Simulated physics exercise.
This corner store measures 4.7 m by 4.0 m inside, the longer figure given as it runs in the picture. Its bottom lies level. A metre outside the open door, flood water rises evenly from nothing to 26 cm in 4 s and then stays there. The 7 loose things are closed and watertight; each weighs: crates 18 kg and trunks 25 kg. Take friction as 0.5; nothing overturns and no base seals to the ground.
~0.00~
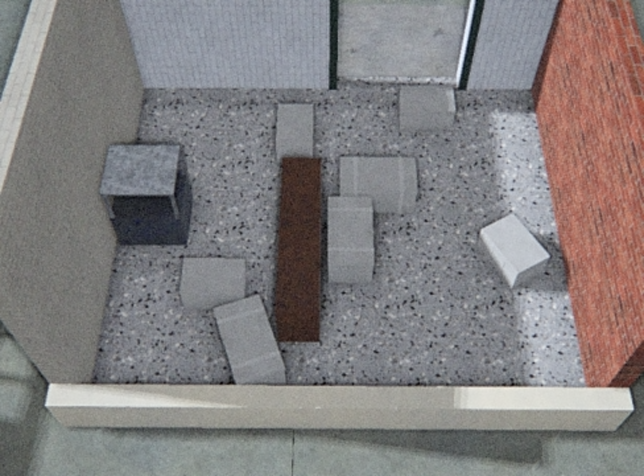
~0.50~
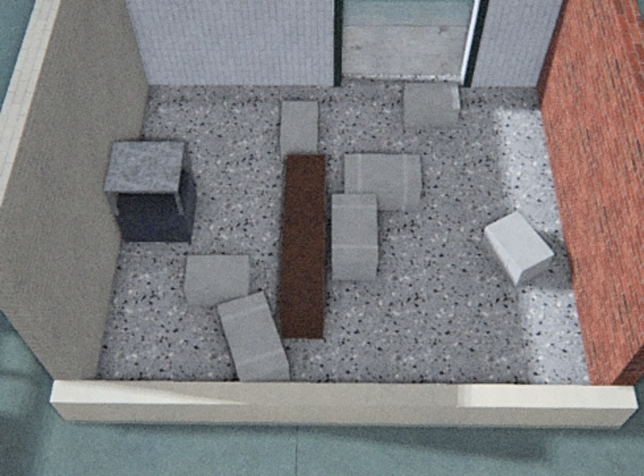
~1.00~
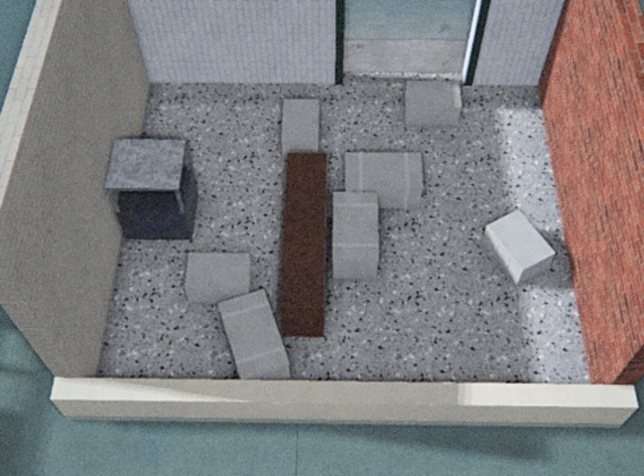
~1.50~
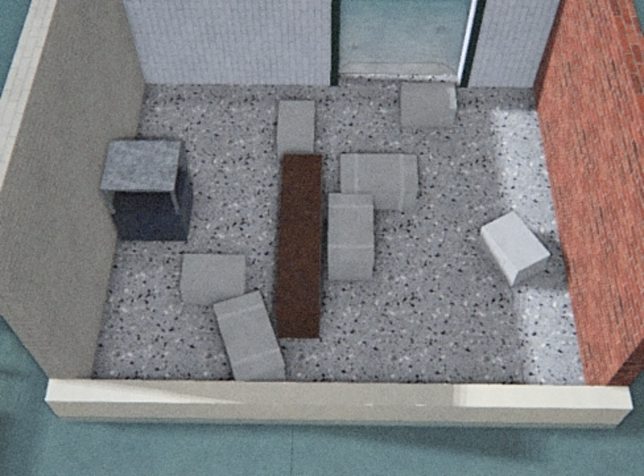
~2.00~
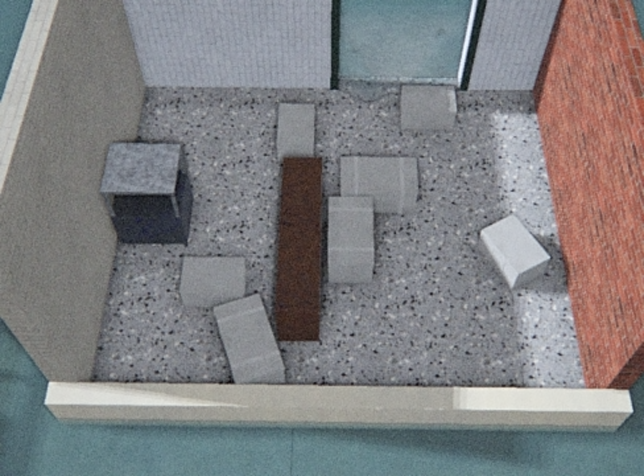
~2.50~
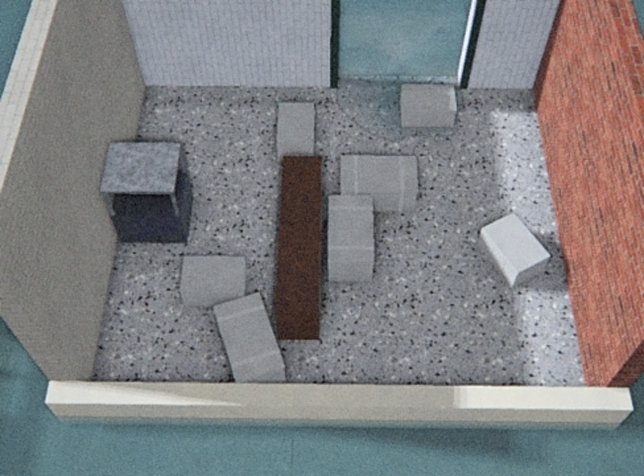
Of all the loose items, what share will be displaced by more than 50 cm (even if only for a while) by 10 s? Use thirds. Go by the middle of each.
Share: At least two thirds.
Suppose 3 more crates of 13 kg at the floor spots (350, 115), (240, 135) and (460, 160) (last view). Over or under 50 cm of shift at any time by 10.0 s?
In turn: More, under, over.
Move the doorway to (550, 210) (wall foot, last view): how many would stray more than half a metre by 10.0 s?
Then 5.
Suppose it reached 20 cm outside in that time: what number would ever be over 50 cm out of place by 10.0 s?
In that case 4 of them.
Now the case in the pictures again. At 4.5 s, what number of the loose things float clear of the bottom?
I count 0.
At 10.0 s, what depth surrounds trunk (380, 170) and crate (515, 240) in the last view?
About 20 and 19 cm.
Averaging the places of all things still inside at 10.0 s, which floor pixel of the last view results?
Around (329, 284).
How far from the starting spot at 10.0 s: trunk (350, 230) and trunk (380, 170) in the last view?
In turn: 150 cm, 140 cm.
After 3.5 s 0 of 7 are over 50 cm from their spots; 0 afloat.
After 4.5 s 1 of 7 are over 50 cm from their spots; 0 afloat.
After 7.0 s 4 of 7 are over 50 cm from their spots; 4 afloat.
After 10.0 s 5 of 7 are over 50 cm from their spots, and 5 have been at some point; 5 afloat.
